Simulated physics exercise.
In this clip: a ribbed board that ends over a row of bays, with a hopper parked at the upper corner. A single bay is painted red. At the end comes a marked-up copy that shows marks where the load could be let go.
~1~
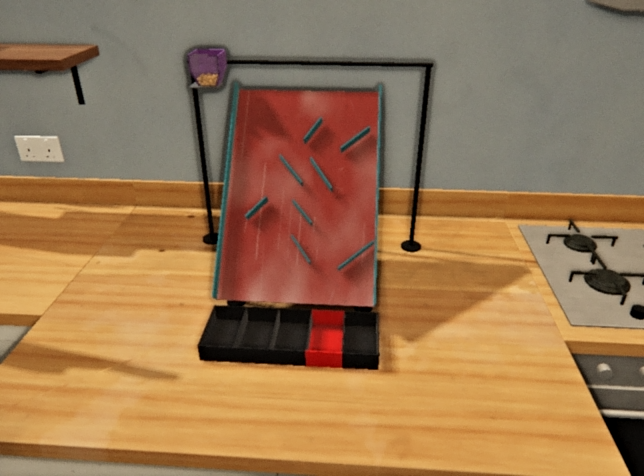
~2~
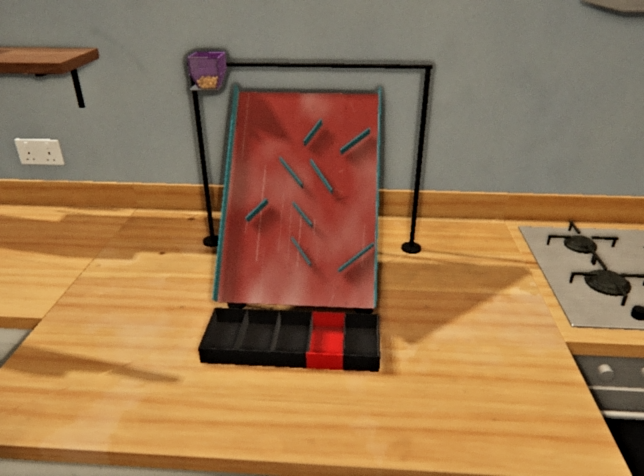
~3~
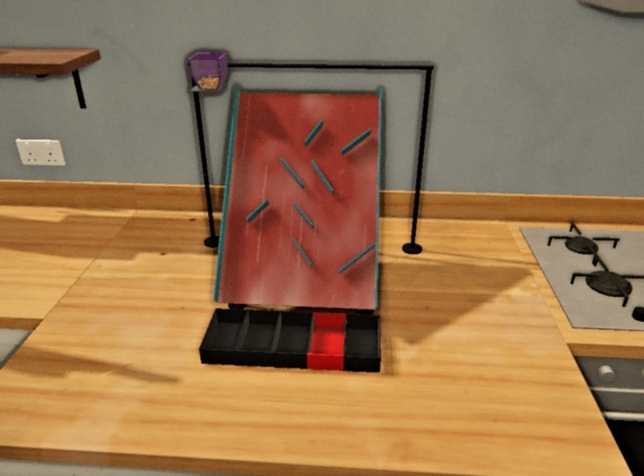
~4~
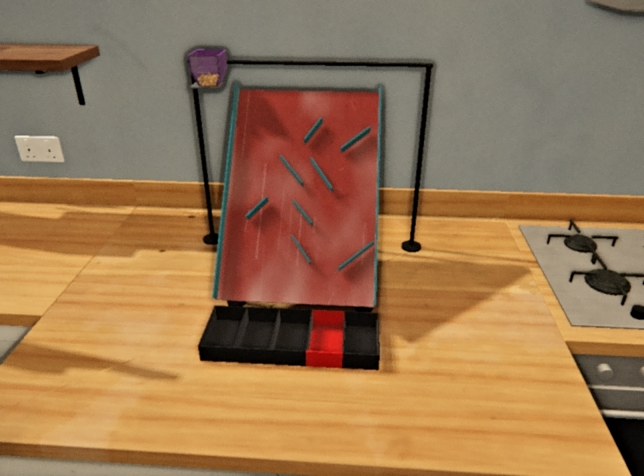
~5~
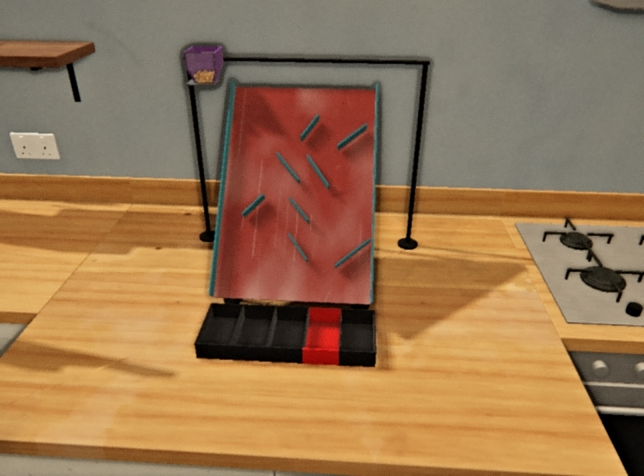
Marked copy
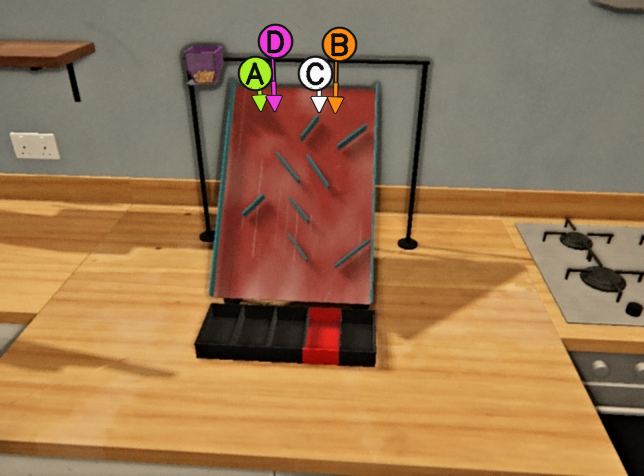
A ribbed red board stands above a row of bays, one red, and nothing moves.
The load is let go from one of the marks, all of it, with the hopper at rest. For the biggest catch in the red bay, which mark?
The answer is mark C.
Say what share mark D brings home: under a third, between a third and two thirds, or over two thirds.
Under a third.
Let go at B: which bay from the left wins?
The third.
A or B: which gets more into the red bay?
That is mark B.
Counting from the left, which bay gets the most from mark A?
It is the first one.
On the marked copy, mark A meets the board at (260, 105); mark B meets the board at (335, 107); mark C meets the board at (319, 106); mark D meets the board at (274, 105).
With A, about a tenth in the red bay, roughly half in other bays, roughly a third outside the box.
With B, about a tenth in the red bay, the larger part in other bays, about a tenth outside the box.
With C, roughly a third in the red bay, roughly a third in other bays, roughly a quarter outside the box.
With D, about a tenth in the red bay, roughly half in other bays, roughly a third outside the box.
